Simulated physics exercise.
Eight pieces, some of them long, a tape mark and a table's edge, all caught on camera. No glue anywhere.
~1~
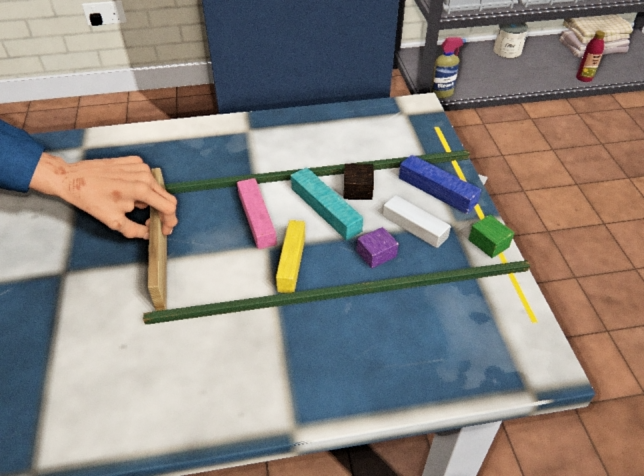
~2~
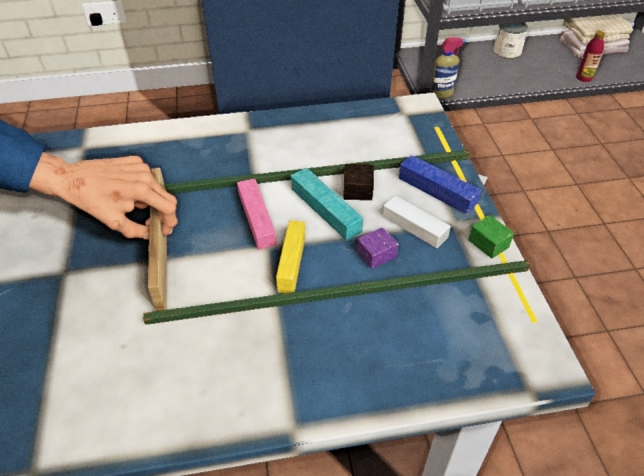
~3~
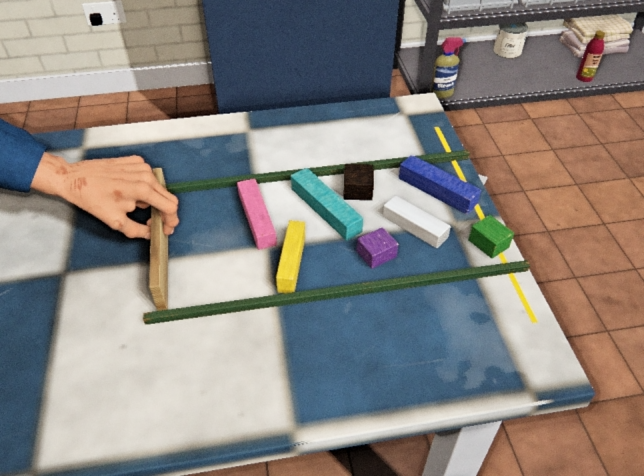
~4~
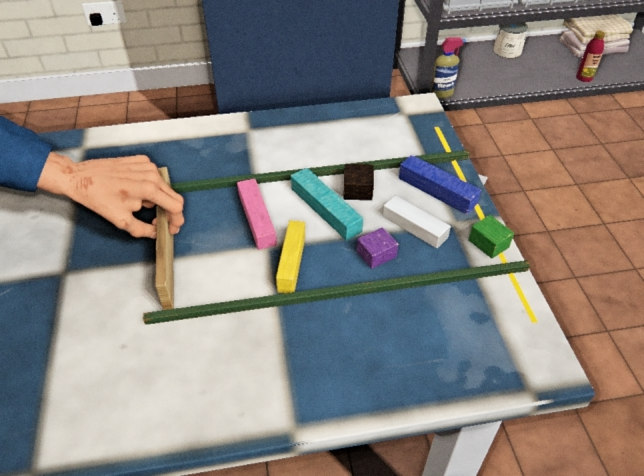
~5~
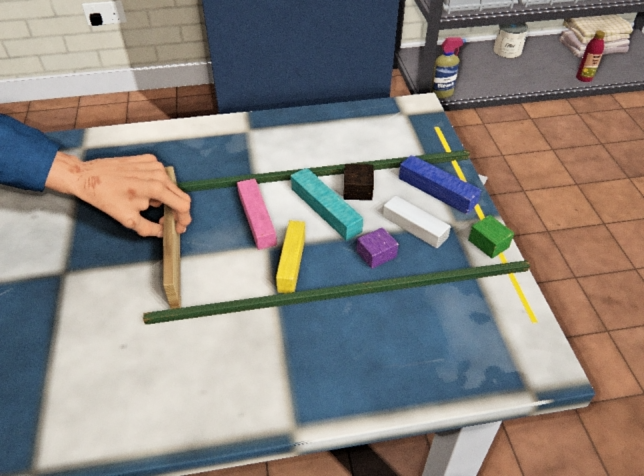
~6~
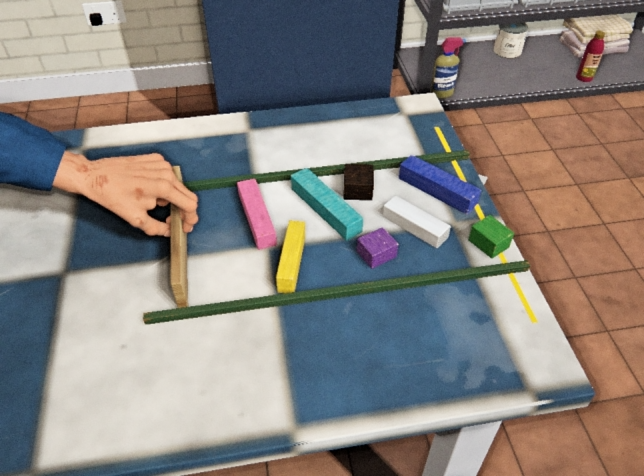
Wooden board held upright by a hand sliding slightly right between two green rods, with eight coloured blocks ahead staying still.
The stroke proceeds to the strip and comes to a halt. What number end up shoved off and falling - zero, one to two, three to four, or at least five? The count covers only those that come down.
The count that comes down will most likely be five and up.
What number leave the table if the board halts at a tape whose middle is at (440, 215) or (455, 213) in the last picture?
In that order 3 and 4.
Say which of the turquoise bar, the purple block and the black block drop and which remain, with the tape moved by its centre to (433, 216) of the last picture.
Lab note - turquoise bar not toppled, purple block not toppled, black block not toppled.
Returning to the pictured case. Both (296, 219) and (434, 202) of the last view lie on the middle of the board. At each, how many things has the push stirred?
One spot: 3. Other spot: 8.
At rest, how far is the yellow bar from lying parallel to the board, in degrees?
About 20°.
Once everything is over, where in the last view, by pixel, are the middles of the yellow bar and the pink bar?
Positions - first (513, 230), then (480, 186).
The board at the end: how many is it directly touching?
It touches 2.
A little later, none off yet; green block at rest near (491, 236); blue bar at rest near (439, 184); white stick at rest near (416, 221).
When it is over, the number that fall off is five or more; down, turquoise bar, purple block, black block, white stick, blue bar and green block.
